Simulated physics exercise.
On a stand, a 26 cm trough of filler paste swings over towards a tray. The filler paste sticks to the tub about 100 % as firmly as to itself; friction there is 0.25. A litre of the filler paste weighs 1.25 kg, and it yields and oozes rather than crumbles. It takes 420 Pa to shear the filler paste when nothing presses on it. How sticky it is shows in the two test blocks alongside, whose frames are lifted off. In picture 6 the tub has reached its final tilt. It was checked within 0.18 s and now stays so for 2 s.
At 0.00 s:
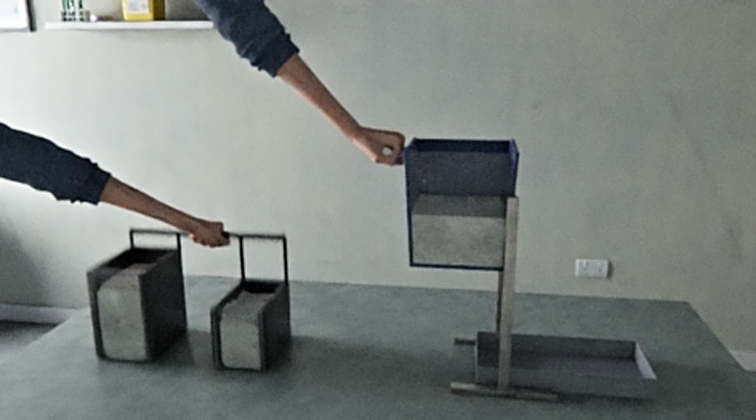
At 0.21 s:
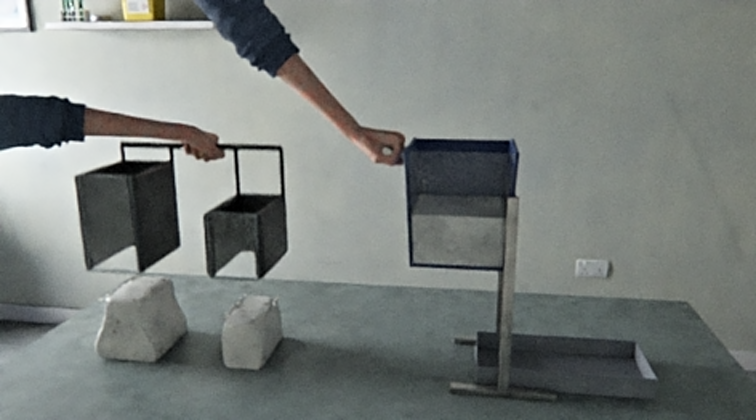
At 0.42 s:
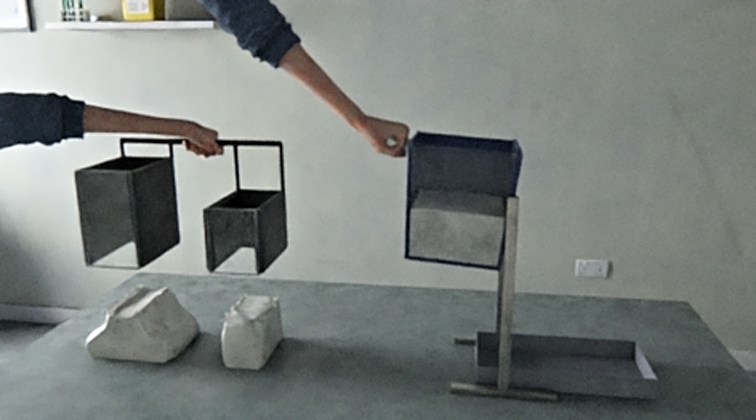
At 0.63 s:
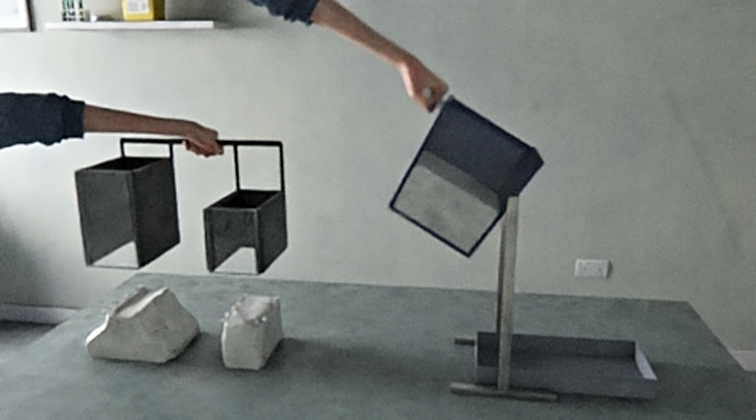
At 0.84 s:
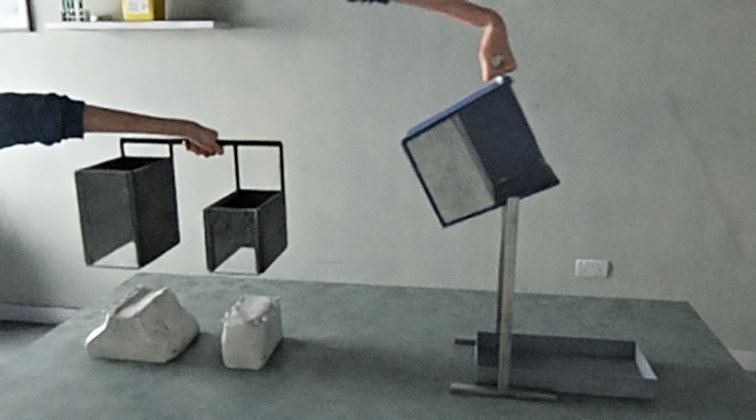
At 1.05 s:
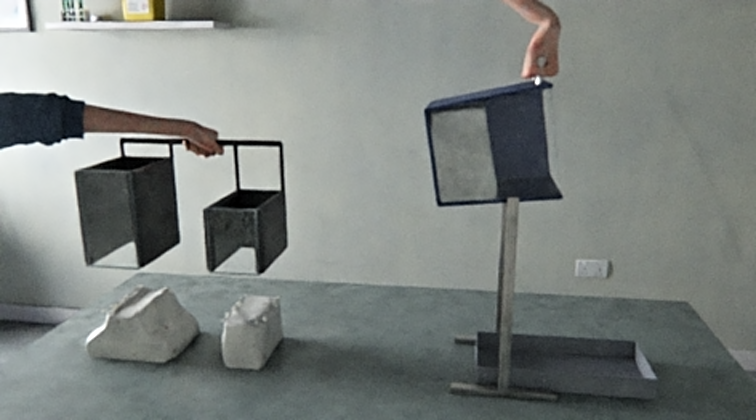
A hand lifting paired moulds off two pale blocks, the left slumping, before another hand tilts a tub of paste steeply rightward.
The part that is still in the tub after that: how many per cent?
It comes to some 100 %.
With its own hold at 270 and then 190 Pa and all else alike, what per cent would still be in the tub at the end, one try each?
In that order: 100 %, 90 %.
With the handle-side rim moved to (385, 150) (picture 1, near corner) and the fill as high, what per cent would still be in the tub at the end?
It would be near 100 %.
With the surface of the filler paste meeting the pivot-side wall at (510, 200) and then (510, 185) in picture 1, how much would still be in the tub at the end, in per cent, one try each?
In turn about 100 %, 100 %.
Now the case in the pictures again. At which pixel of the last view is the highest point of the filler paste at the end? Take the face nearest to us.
At about (501, 133).
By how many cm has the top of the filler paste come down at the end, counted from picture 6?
About 5 cm.
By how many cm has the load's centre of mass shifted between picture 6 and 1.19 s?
Roughly 2 cm.
After 1.19 s, the tub is at 81 degrees and holds 100 %.
After 1.36 s, the tub is at 81 degrees and holds 100 %.
After 1.53 s, the tub is at 81 degrees and holds 100 %.
After 1.70 s, the tub is at 81 degrees and holds 100 %.
After 3.05 s, at the end, the tub is at 81 degrees and holds 100 %.
